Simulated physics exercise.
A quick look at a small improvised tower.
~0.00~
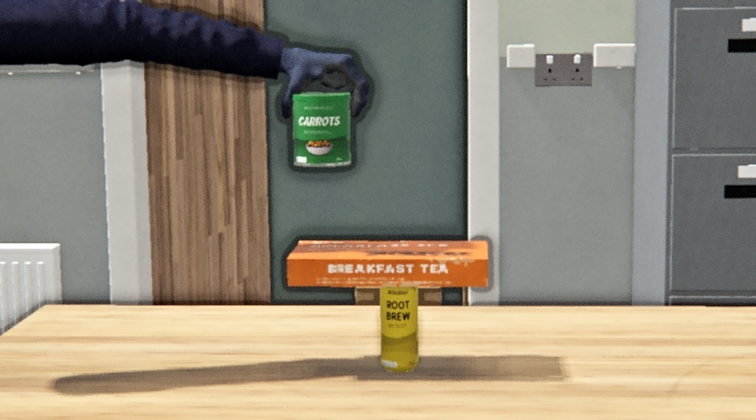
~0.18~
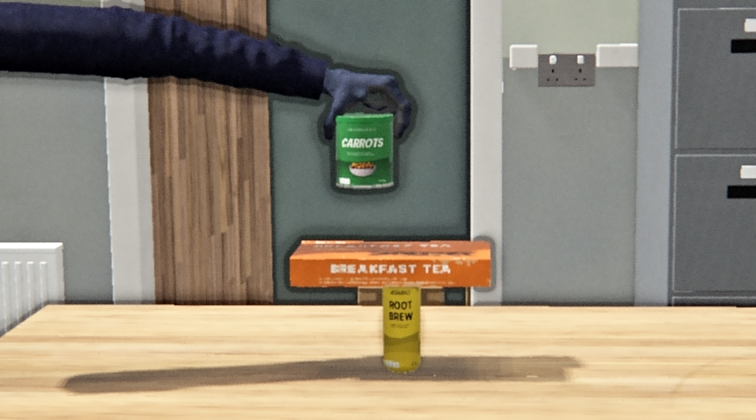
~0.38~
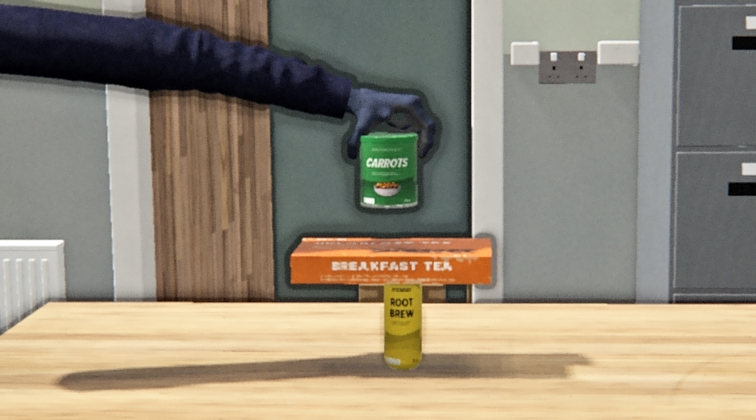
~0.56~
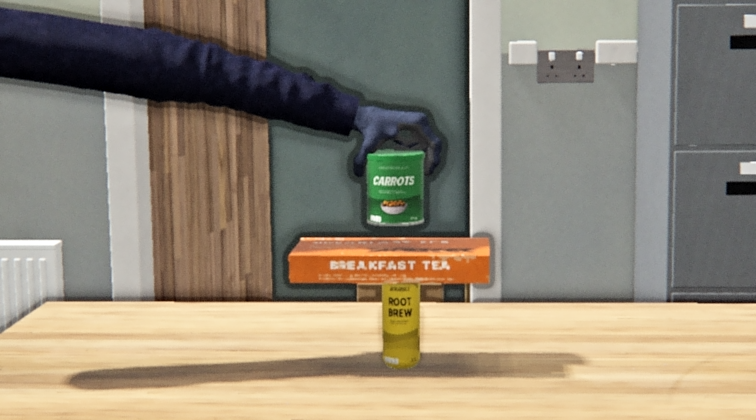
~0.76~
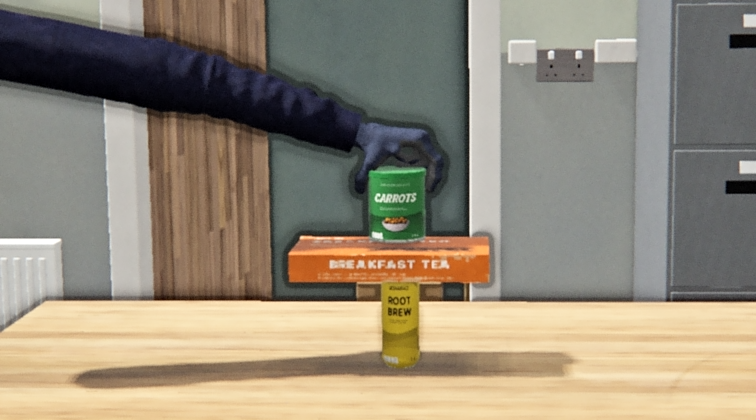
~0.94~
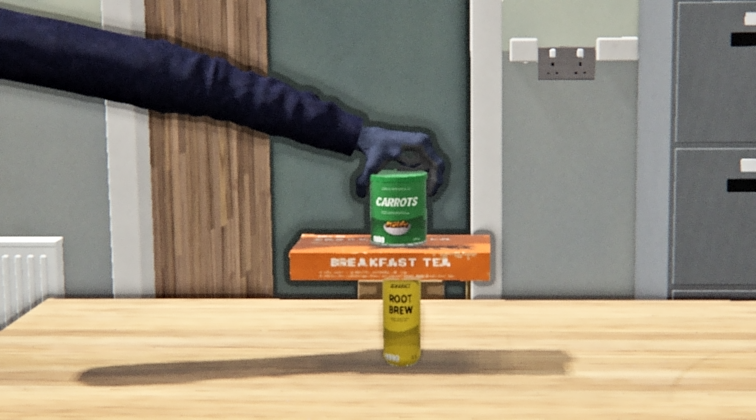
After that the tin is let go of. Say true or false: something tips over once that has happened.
False - nothing tips over.
By 1.24 s, all is still.
By 1.64 s, green tin resting near (398, 208).
When it is over (2.0 s), all 3 as before. End places, in pixels of the last picture, green tin near (398, 208). The stack stays up.
